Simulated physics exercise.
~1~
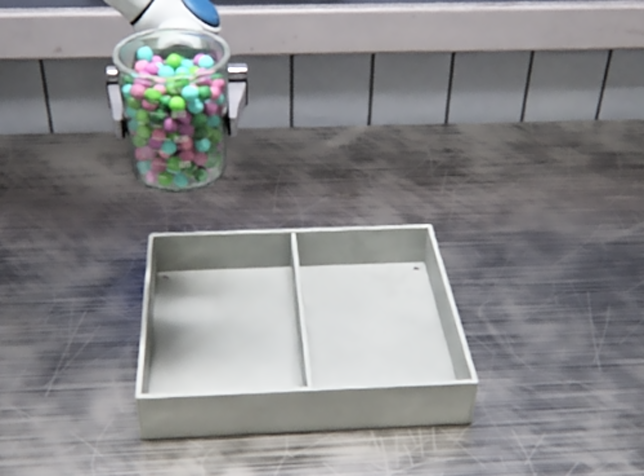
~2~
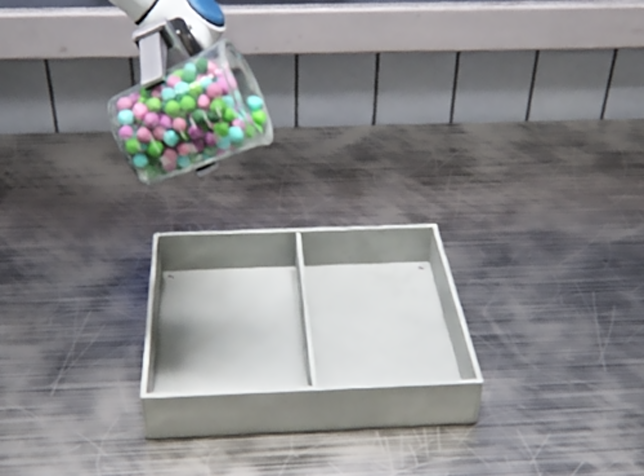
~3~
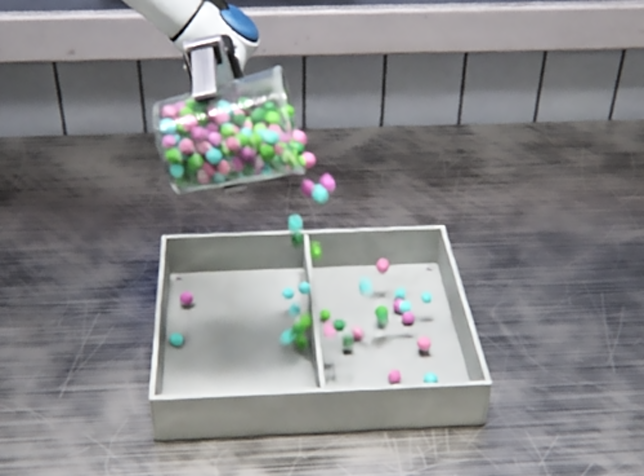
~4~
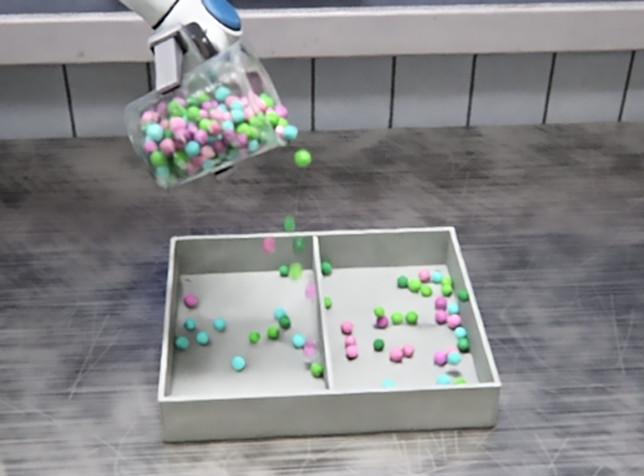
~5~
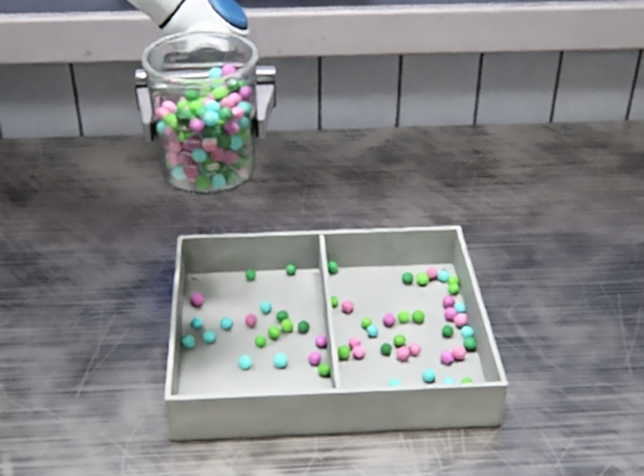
To begin with, a robot arm grips a clear cup full of pink, green, turquoise and purple round sweets, held upright above a pale tray split in two by a cross wall. The arm tips the cup to the right until it lies nearly on its side. Sweets then spill over the rim and scatter into both parts of the tray. The cup eases back a little while a few more drop. Finally the arm turns it upright again, still holding most of the sweets, with the rest lying scattered in the tray, more of them in the right part than the left.
